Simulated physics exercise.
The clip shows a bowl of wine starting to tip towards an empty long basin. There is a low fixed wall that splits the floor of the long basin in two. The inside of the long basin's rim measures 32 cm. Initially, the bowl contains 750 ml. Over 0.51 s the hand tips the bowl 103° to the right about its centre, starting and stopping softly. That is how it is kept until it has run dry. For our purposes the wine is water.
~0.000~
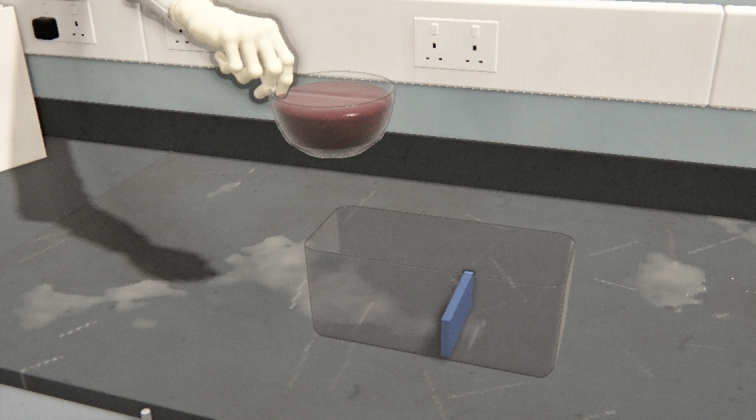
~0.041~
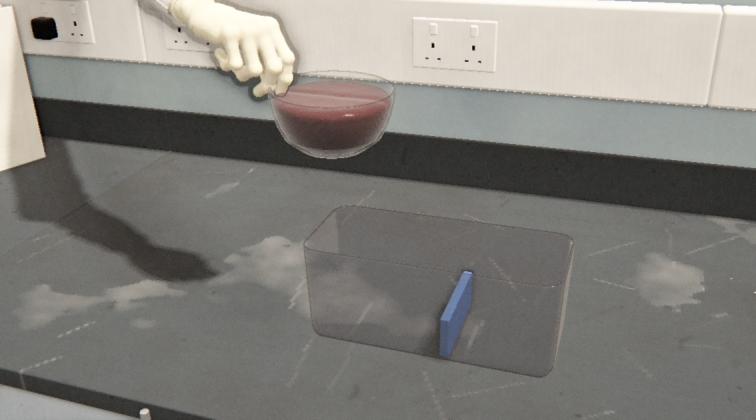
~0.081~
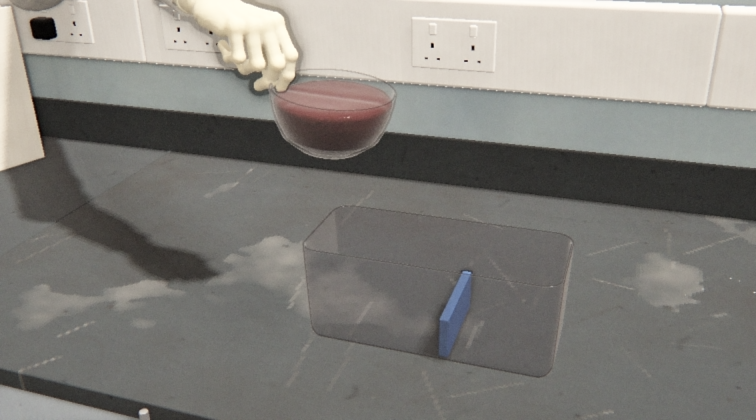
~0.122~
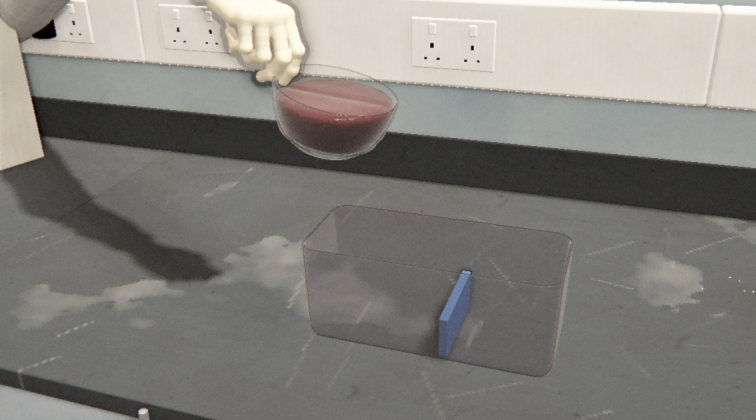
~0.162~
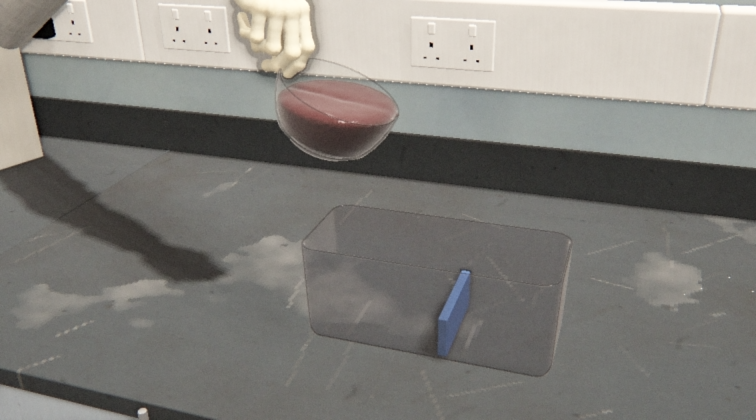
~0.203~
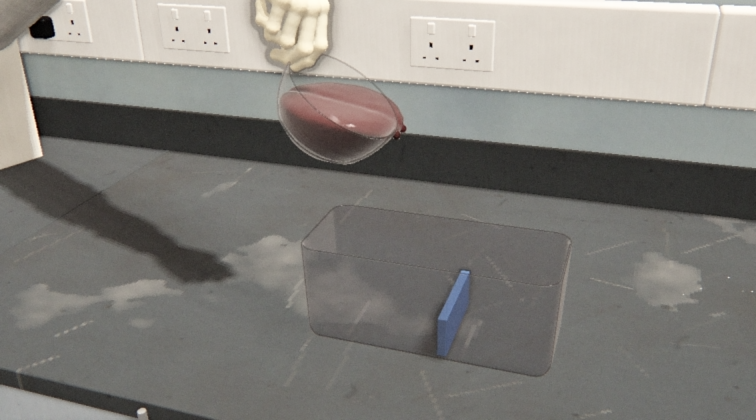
A clear glass bowl of dark red liquid hangs above a dark, scuffed worktop, seen from slightly above, with white socket panels along the wall behind. Below it sits a long, transparent grey basin, empty but for an upright blue divider right of its middle. A pale hand at the bowl's upper left swings up and over, tilting it rightward slowly, then faster, until liquid reaches the right rim.
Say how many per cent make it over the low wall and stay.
About 17 per cent makes it over and stays.
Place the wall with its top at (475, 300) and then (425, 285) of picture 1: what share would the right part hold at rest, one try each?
Around 10 and 60 percent, in that order.
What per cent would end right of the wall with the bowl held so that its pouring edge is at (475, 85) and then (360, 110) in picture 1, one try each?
Result: 80 per cent, then 10 per cent.
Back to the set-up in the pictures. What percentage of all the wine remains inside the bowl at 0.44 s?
Close to 14 in a hundred.
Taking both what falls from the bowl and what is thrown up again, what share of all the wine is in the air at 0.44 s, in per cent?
48 %.
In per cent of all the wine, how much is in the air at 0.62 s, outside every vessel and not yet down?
Roughly 6 %.
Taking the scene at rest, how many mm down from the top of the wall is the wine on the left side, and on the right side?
On the left it's about 30 mm; on the right, about 46 mm.
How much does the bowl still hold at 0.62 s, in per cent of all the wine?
I reckon near 1 per cent still sits there.
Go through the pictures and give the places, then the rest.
Tilt 0°; pouring edge (392, 95); surface from (281, 91) to (391, 101); the long basin's rim runs from (321, 226) to (570, 262); the wall's top is at (458, 296), in the first frame.
Tilt 2°; pouring edge (391, 97); surface from (280, 90) to (390, 102), in the second frame.
Tilt 6°; pouring edge (392, 102); surface from (281, 88) to (391, 104), in the third frame.
Tilt 14°; pouring edge (394, 110); surface from (283, 86) to (393, 107), in the fourth frame.
Tilt 24°; pouring edge (394, 121); surface from (285, 87) to (394, 113); 1 per cent is over the edge, in the fifth frame.
Tilt 35°; pouring edge (393, 134); surface from (287, 89) to (389, 122); 7 per cent is over the edge, in the sixth frame.
Then, 0.44 s in, the tilt is 99° and 13 per cent is still to pour, 31 is left of the wall and 7 right of it.
Then, 0.62 s in, the tilt is 103° and 1 per cent is still to pour, 79 is left of the wall and 13 right of it.
Then, 0.81 s in, the tilt is 103° and 0 per cent is still to pour, 72 is left of the wall and 15 right of it.
Then, 1.01 s in, the tilt is 103° and 0 per cent is still to pour, 72 is left of the wall and 17 right of it.
Finally, 72 per cent lies left of the wall, 17 right of it and 11 outside.
